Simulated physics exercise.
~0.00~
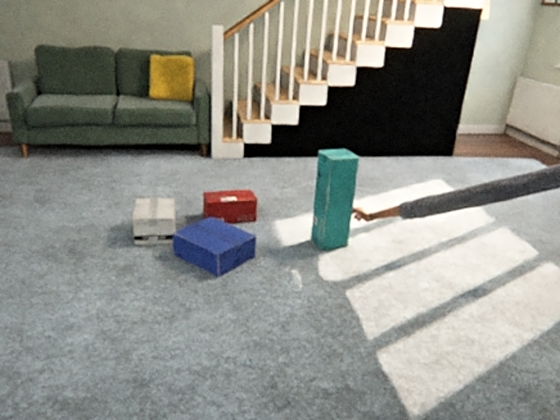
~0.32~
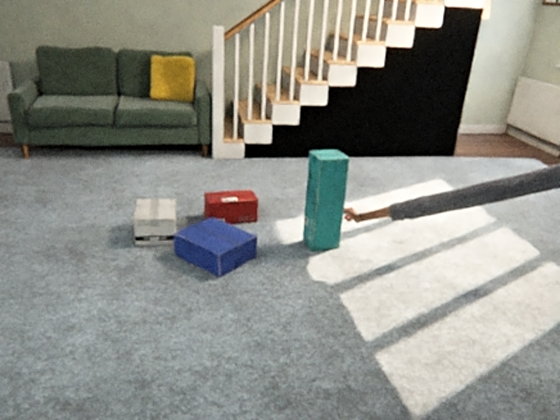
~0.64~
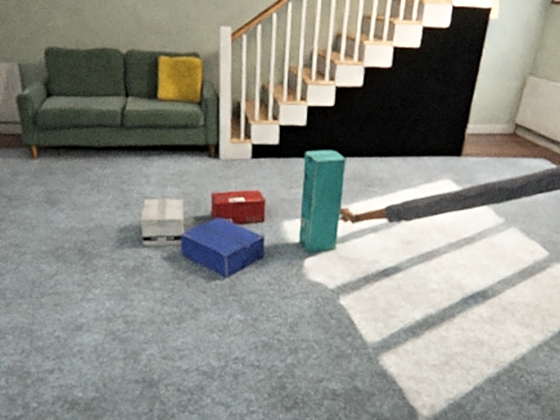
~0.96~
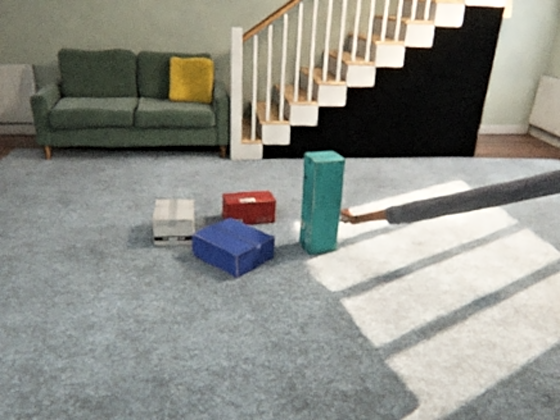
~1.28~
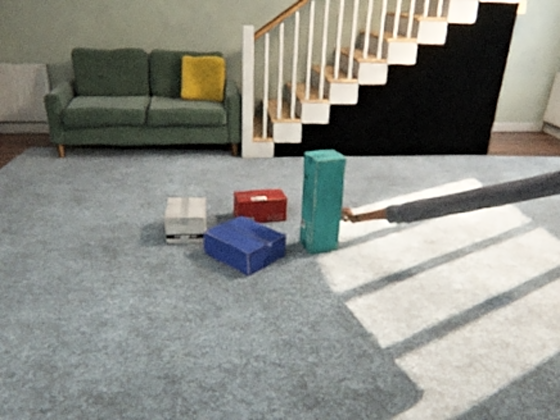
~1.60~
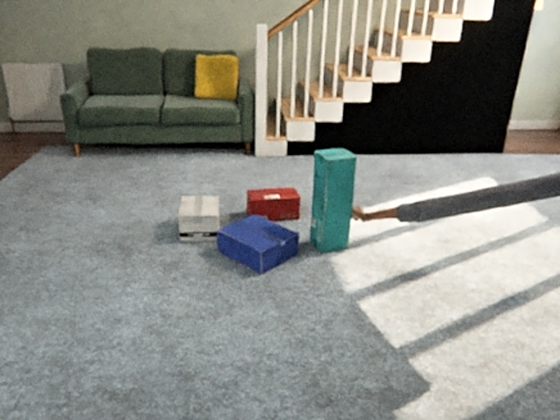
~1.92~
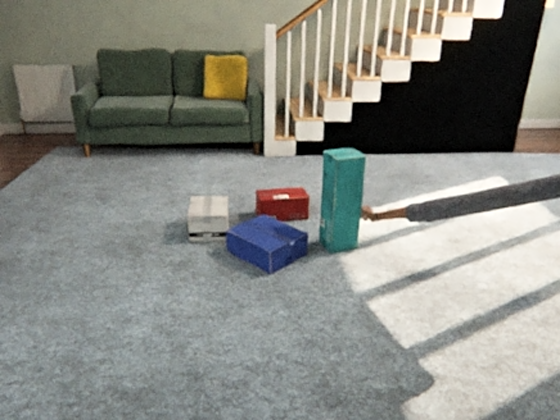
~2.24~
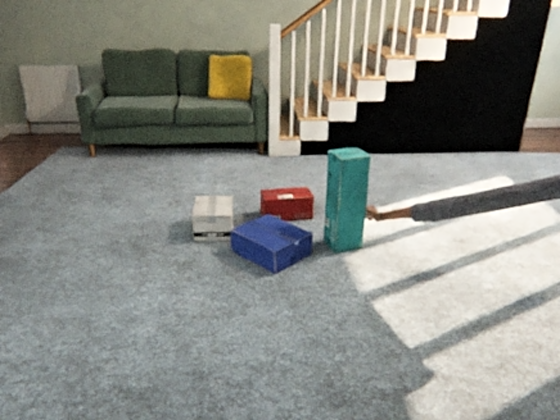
A hand gently pushes the upright turquoise box left across the carpet, leaving it standing.
